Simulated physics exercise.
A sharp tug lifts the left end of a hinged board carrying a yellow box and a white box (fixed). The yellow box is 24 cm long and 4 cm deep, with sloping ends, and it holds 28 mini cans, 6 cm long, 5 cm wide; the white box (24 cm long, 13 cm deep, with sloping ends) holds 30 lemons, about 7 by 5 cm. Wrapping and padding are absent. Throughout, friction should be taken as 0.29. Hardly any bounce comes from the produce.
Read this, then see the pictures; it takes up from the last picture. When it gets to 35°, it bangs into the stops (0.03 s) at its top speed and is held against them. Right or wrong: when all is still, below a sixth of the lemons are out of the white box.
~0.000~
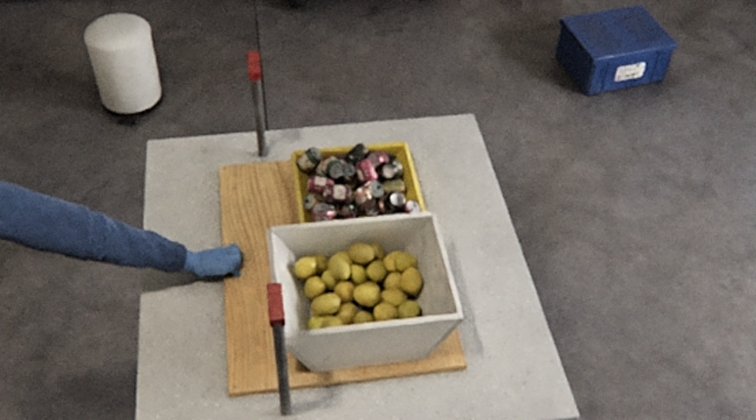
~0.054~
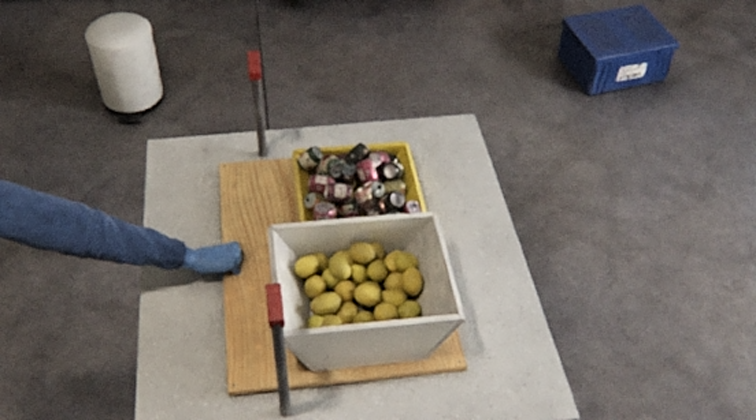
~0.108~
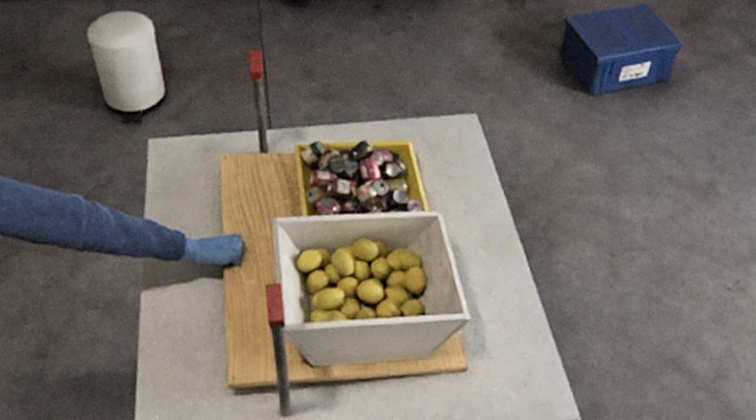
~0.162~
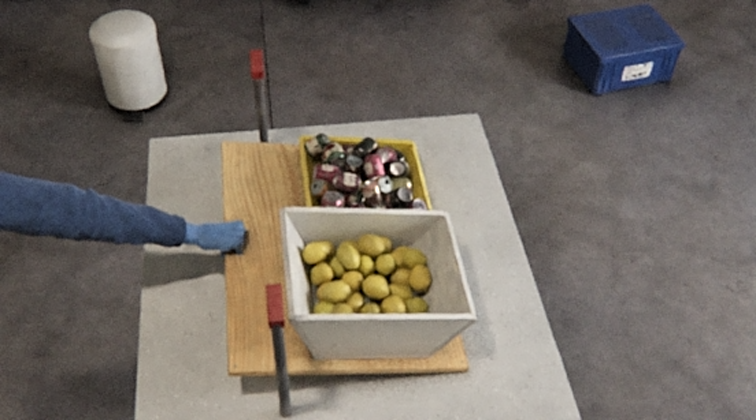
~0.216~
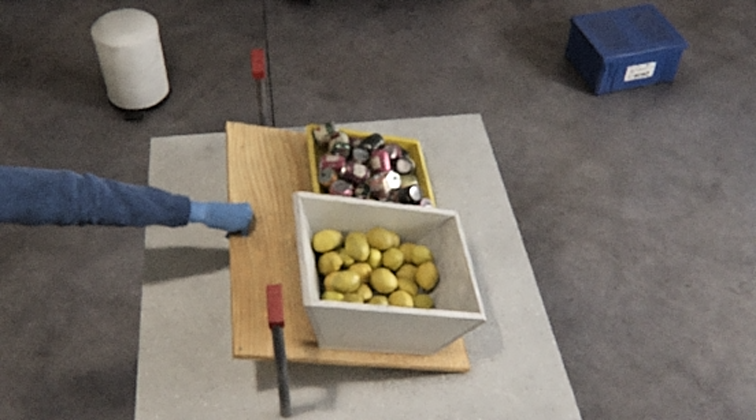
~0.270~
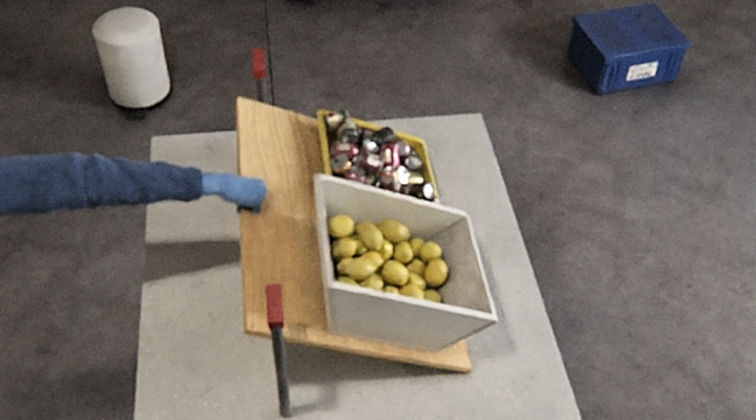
Right.
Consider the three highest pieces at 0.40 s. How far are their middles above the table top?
28 cm.
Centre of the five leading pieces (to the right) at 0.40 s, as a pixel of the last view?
I'd put them at about (439, 188).
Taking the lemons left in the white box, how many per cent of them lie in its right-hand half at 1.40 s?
Share in that half: About 90 %.
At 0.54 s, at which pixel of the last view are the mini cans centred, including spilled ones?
Middle approx. (426, 170).
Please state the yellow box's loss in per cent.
Yellow box, 60 in a hundred gone.
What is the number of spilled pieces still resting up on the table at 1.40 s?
Some 12 in number.
After 0.30 s, the lift is arrested.
After 0.40 s, tilt 35°; yellow box 28 in, 0 out and white box 30 in, 0 out.
After 0.54 s, tilt 35°; yellow box 25 in, 3 out and white box 30 in, 0 out.
After 0.80 s, tilt 35°; yellow box 17 in, 11 out and white box 29 in, 1 out.
Final count (at 1.40 s), yellow box 11 in, 17 out and white box 29 in, 1 out. Asked share, 1 of 30, 3 per cent.
